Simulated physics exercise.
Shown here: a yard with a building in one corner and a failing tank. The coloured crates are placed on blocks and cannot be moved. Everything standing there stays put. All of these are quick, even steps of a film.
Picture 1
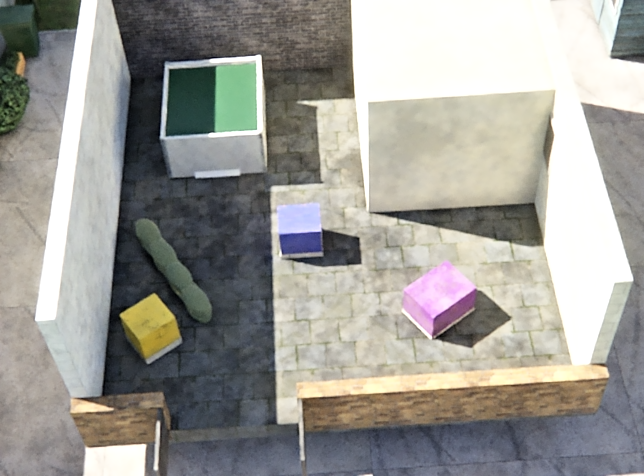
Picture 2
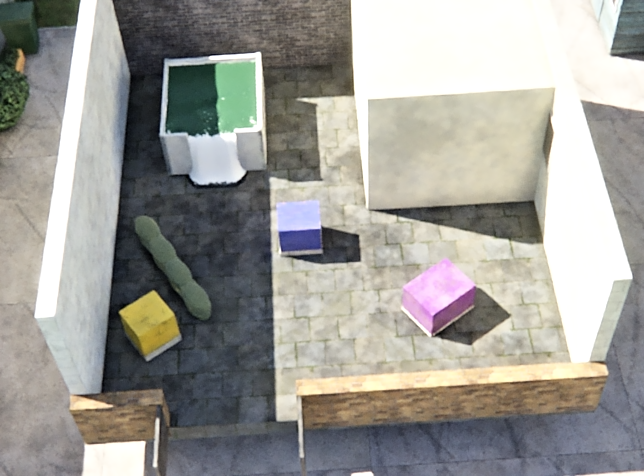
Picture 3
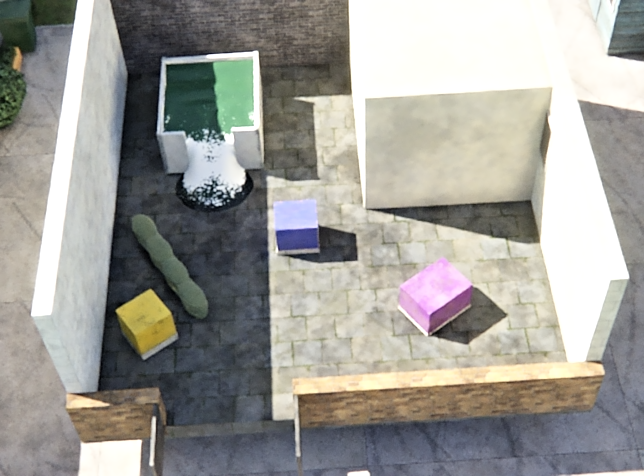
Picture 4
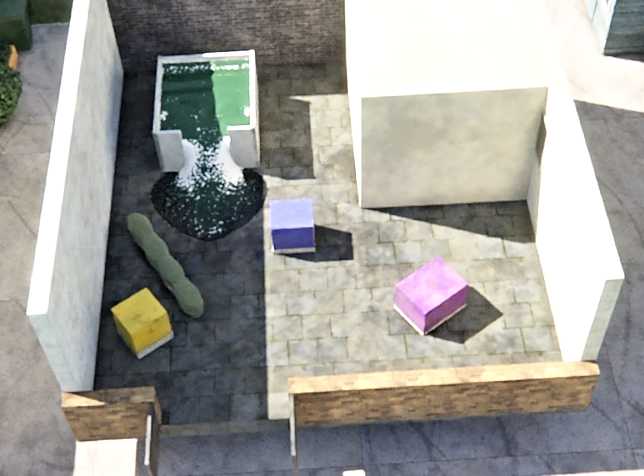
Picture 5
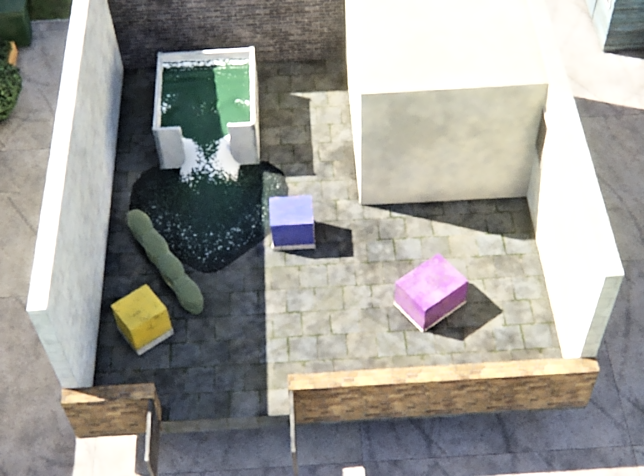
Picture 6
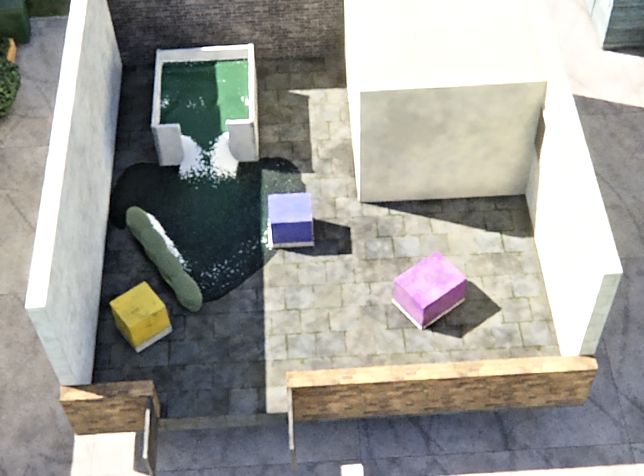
We see a walled yard with a tank of green liquid, a green bumpy shape and yellow, blue and pink blocks; the tank's front opens and water pours out, spreading across the paving around the green shape and blue block.
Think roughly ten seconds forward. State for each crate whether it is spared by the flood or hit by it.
In order: The blue crate is touched by water. The purple crate is touched by water. The yellow crate remains untouched by water.
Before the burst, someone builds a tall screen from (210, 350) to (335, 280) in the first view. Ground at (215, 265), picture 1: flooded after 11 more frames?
At that place: Covered.
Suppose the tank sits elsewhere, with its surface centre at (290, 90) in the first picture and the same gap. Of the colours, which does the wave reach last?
The crate marked yellow.
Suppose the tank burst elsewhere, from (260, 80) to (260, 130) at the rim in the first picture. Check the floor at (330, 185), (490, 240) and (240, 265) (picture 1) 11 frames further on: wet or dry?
Taken in turn, that's reached, not reached, and finally not reached.
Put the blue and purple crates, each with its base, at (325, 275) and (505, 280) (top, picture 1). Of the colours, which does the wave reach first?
The one in blue is first.
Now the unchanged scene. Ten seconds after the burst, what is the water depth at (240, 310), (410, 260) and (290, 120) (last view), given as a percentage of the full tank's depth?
Depths of roughly 6, 6 and 4 per cent.
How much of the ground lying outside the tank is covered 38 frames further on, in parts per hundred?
Some 80 in a hundred.
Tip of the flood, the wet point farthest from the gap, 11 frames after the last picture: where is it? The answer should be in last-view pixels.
(419, 390).
A moment on, water covers 30 % of the floor; the blue crate water round its plinth, the purple crate not reached, the yellow crate not reached.
Next, water covers 45 % of the floor; the blue crate water round its plinth, the purple crate not reached, the yellow crate water round its plinth.
Then, water covers 65 % of the floor; the blue crate water round its plinth, the purple crate water round its plinth, the yellow crate water round its plinth.
Later, water covers 80 % of the floor; the blue crate water round its plinth, the purple crate water round its plinth, the yellow crate water round its plinth.
In the end, water covers 95 % of the floor; the blue crate was topped, the purple crate was topped, the yellow crate stayed above the water.
